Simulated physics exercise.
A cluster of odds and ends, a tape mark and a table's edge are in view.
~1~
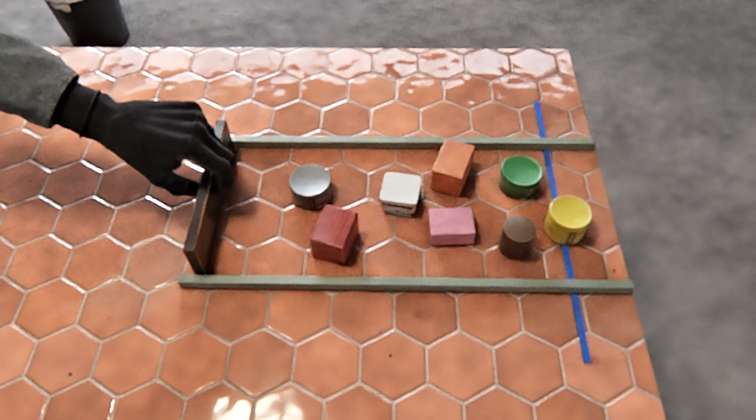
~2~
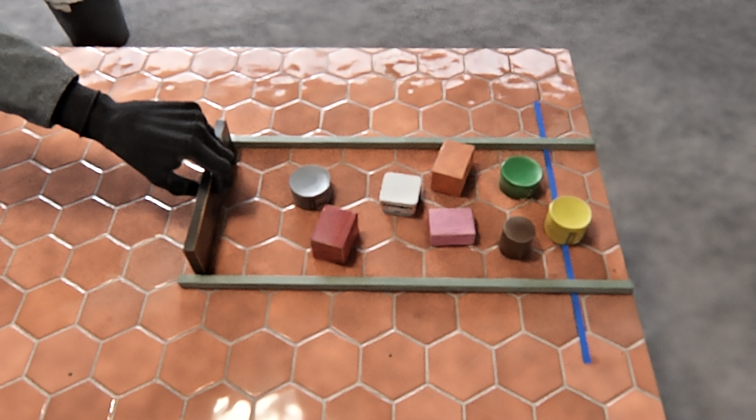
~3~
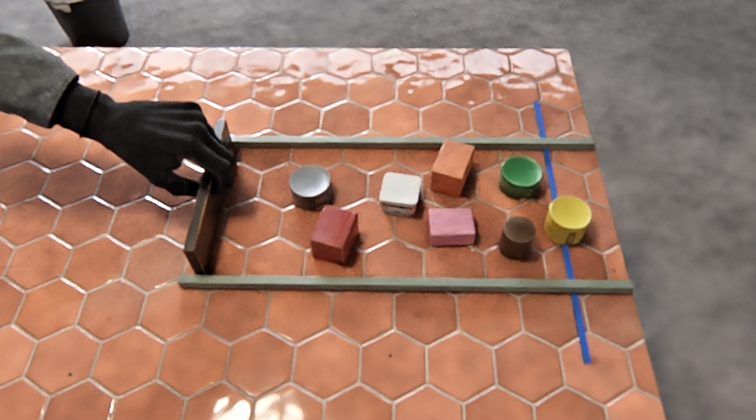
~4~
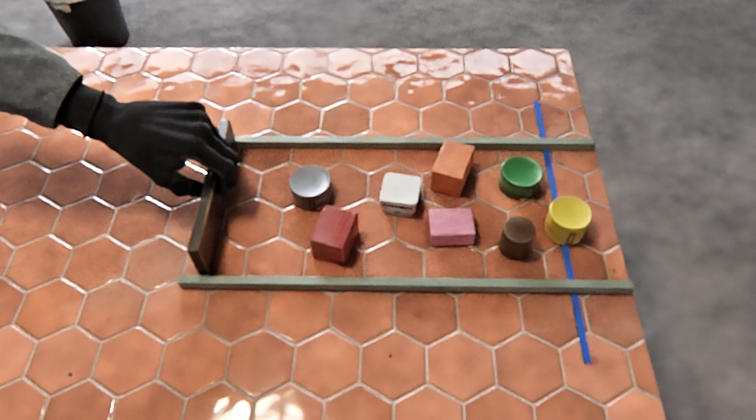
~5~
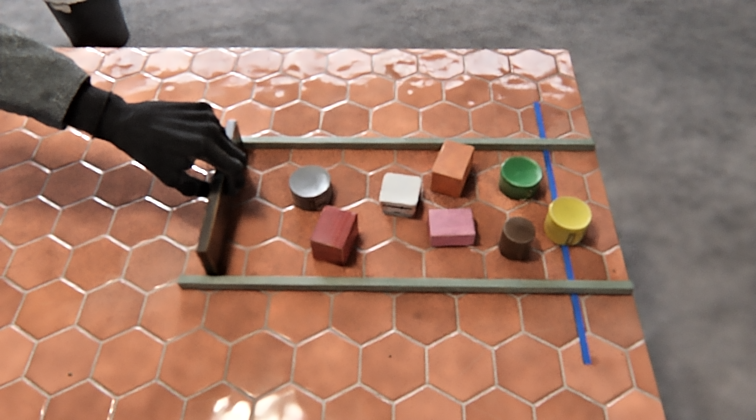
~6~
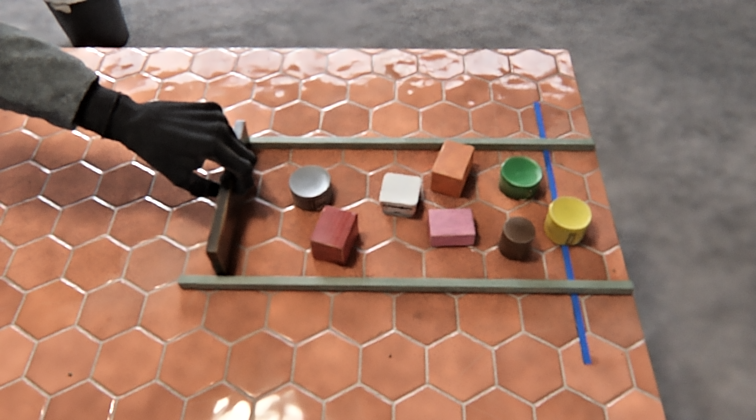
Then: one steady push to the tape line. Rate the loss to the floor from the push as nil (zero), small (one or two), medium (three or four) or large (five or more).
The loss is medium.
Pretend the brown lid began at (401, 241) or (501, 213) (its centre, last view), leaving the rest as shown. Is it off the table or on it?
Per position - saved; not saved.
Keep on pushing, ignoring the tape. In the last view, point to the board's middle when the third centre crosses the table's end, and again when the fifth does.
(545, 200), later (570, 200).
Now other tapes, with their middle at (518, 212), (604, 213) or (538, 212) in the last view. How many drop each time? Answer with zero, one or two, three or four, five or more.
Taking the tapes one at a time, the count is none at all, then more than four, then just one or two.
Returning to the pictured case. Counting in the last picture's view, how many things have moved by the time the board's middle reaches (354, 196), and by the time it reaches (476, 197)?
That gives 3 for the first and 8 for the second.
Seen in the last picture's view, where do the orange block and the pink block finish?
You'll find the orange block at roughly (573, 152) and the pink block at roughly (625, 249).
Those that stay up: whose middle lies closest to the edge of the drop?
Pink block.
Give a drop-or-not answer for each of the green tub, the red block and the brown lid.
Obs.: Green tub down; red block still up; brown lid down.
Soon after, none off yet; yellow tub at rest near (567, 221); green tub at rest near (520, 178); brown lid at rest near (517, 239).
After that, none off yet; yellow tub at rest near (567, 221); green tub at rest near (520, 178); brown lid moving near (523, 239).
And then, none off yet; yellow tub displaced about its own width near (602, 217); green tub displaced well along near (584, 165); brown lid displaced well along near (615, 251).
In the end, the number that fall off is three or four; gone, brown lid, green tub and yellow tub.
